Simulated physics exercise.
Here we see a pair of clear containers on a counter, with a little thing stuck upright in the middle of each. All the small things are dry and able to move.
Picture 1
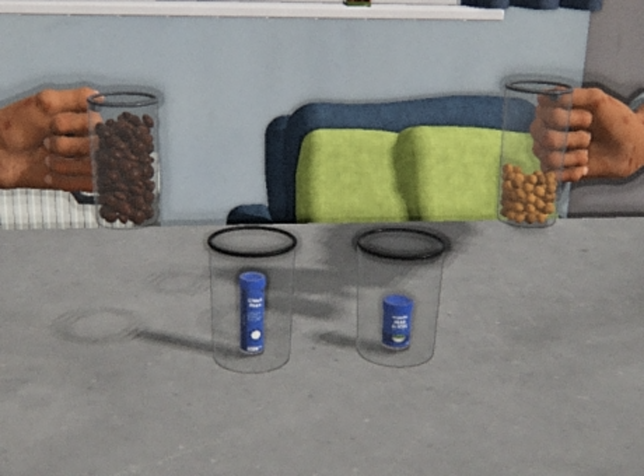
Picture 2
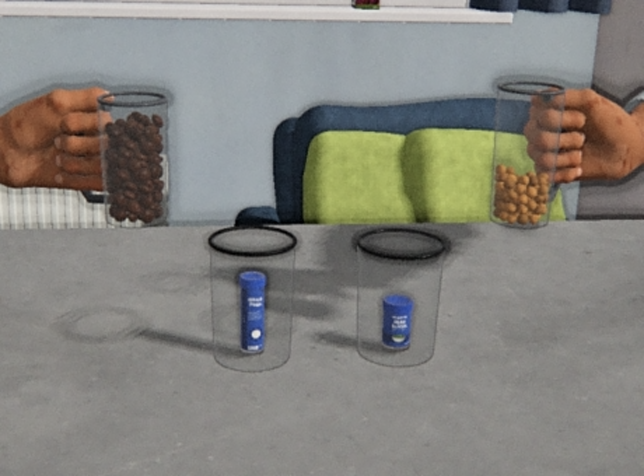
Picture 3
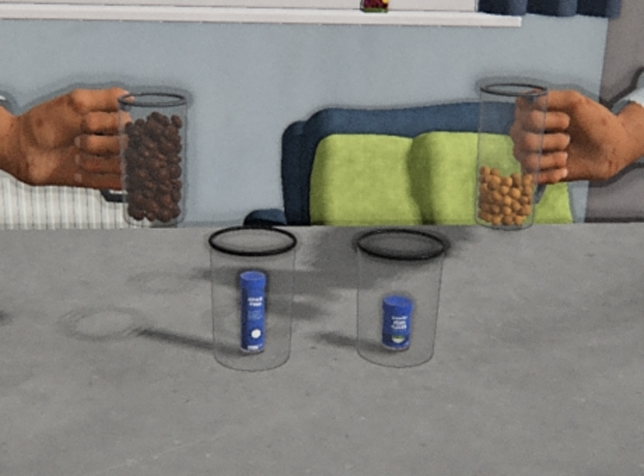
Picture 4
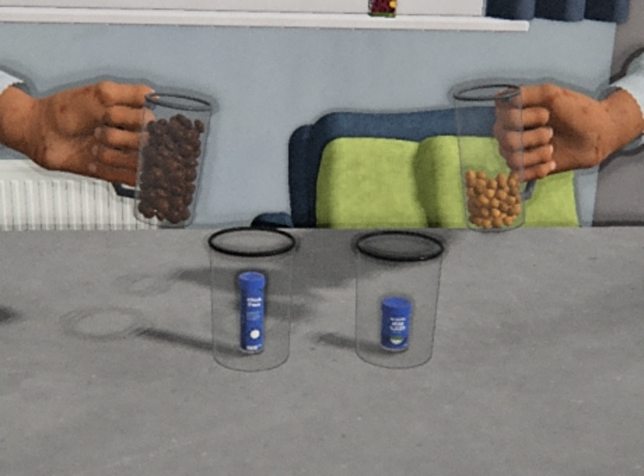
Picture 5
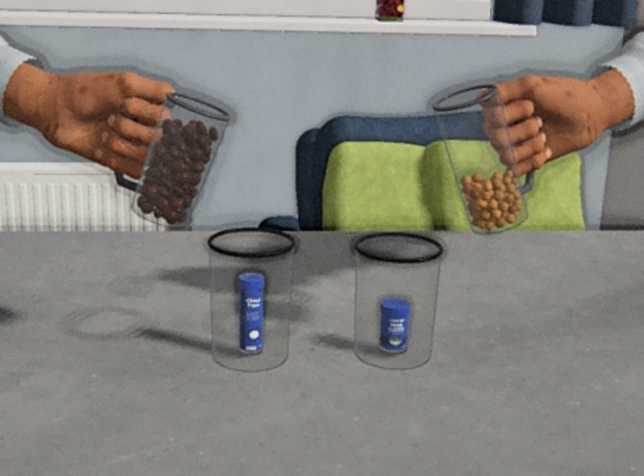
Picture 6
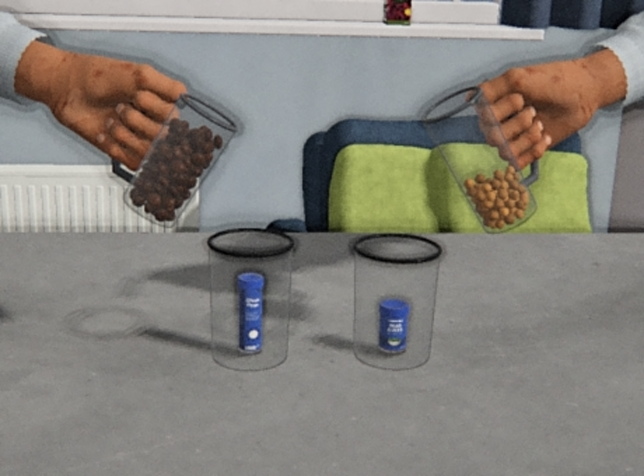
On a grey countertop seen from the front and slightly above, with a pale blue wall, a white radiator and a green-and-navy seat behind, two clear glasses stand side by side. Each holds a small blue tin, the left one taller, while two hands hold clear cups of dark brown drops and golden chickpeas. The hands move inward, then tilt the cups toward each other as the background drifts slightly right.
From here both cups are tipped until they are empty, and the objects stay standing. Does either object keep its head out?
Afterwards the left object stays visible, while the right object stays visible.
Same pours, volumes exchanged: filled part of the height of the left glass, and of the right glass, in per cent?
25 and 60.
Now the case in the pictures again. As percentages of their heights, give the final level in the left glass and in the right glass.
55 % left, 35 % right, roughly.
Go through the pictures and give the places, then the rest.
The first picture shows small tin in the left glass near (252, 314), reaching well over half way up; left cup near (125, 161), nearly full of flat chocolate drops; small tin in the right glass near (397, 323), reaching about half way up; right cup near (532, 154), a third full of roasted chickpeas.
The second picture shows left cup near (135, 160), upright; right cup near (525, 155), upright.
The third picture shows left cup near (153, 160), upright; right cup near (509, 157), upright.
The fourth picture shows left cup near (171, 161), tipped 8°; right cup near (491, 159), tipped 8°.
The fifth picture shows left cup near (179, 162), tipped 20°; right cup near (483, 161), tipped 20°.
The sixth picture shows small tin in the left glass near (250, 314); left cup near (179, 162), tipped 31°; small tin in the right glass near (393, 327); right cup near (481, 162), tipped 31°.
Then, 0.35 s on from there, left glass empty, all of its cupful still in the cup; right glass empty, all of its cupful still in the cup.
Then, 0.80 s on from there, left glass empty, all of its cupful still in the cup; right glass empty, all of its cupful still in the cup.
Then, 1.29 s on from there, left glass nearly empty, the bulk of its cupful still in the cup; right glass nearly empty, the bulk of its cupful still in the cup.
In the end, left glass half full (surface near (250, 290)), nothing beside it; right glass a third full (surface near (394, 314)), nothing beside it; the left thing is still showing; the right thing is still showing.
